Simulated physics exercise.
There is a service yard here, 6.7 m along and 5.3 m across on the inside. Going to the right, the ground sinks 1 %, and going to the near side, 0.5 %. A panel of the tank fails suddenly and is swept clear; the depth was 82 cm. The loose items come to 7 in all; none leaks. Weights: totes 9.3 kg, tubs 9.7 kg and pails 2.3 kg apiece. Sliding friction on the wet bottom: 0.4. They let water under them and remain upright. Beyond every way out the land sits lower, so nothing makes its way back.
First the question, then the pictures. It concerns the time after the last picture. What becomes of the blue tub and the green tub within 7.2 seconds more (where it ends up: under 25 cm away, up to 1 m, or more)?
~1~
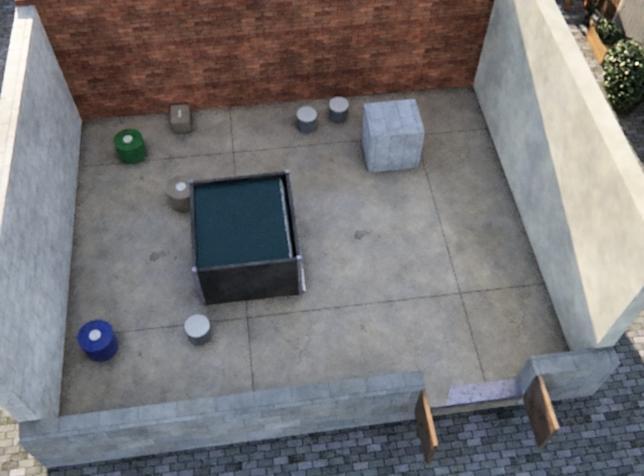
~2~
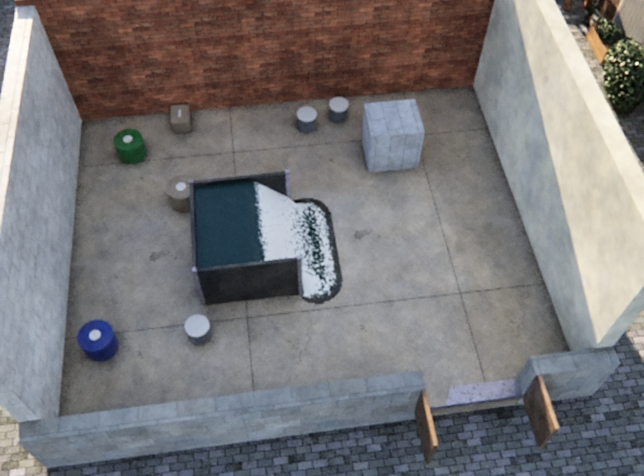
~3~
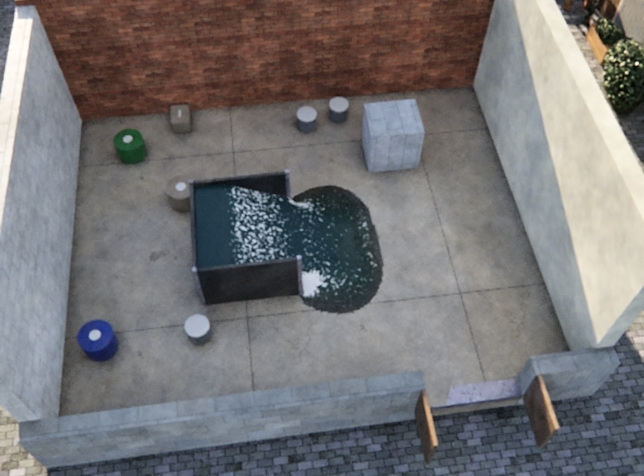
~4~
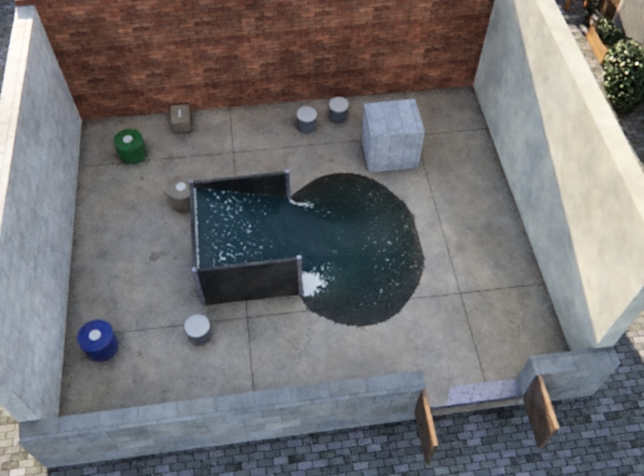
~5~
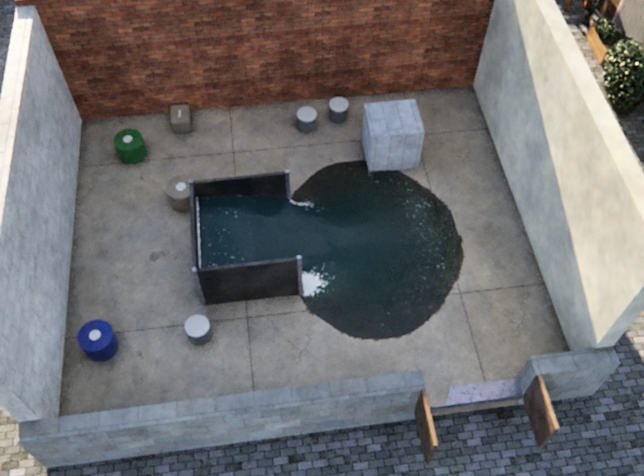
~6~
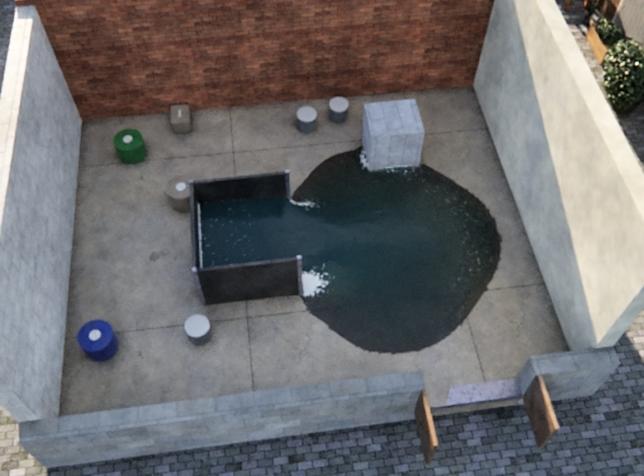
Outcome: Blue tub: Negligible shift; green tub: Negligible shift.
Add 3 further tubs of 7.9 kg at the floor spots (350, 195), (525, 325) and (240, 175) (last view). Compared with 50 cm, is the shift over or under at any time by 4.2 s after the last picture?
Going one by one: Too far, too far, not far enough.
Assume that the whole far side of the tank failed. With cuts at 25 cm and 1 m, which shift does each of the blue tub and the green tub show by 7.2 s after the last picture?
If so, the blue tub is washed away, the green tub is washed away.
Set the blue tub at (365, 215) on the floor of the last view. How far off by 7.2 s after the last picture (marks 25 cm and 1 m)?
Short answer: It drifts a great distance.
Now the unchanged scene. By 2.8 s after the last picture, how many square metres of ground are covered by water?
About 20 m2.
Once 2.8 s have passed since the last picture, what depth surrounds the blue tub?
Roughly 0 cm.
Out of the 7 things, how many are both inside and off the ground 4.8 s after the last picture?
1.
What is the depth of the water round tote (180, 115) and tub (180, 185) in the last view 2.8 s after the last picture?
Around 0 cm and 0 cm.
Then, 0.9 s after the last picture the blue tub is near (95, 335), 0.0 m from its start, aground; the green tub is near (128, 139), 0.0 m from its start, aground; 0 of 7 are out; 0 afloat.
Then, 2.8 s after the last picture the blue tub is near (95, 335), 0.0 m from its start, aground; the green tub is near (128, 139), 0.0 m from its start, aground; 0 of 7 are out; 0 afloat.
Then, 4.8 s after the last picture the blue tub is near (95, 335), 0.0 m from its start, aground; the green tub is near (128, 139), 0.0 m from its start, aground; 0 of 7 are out; 1 afloat.
Then, 7.2 s after the last picture the blue tub is near (95, 335), 0.0 m from its start, aground; the green tub is near (128, 139), 0.0 m from its start, aground; 0 of 7 are out; 1 afloat.
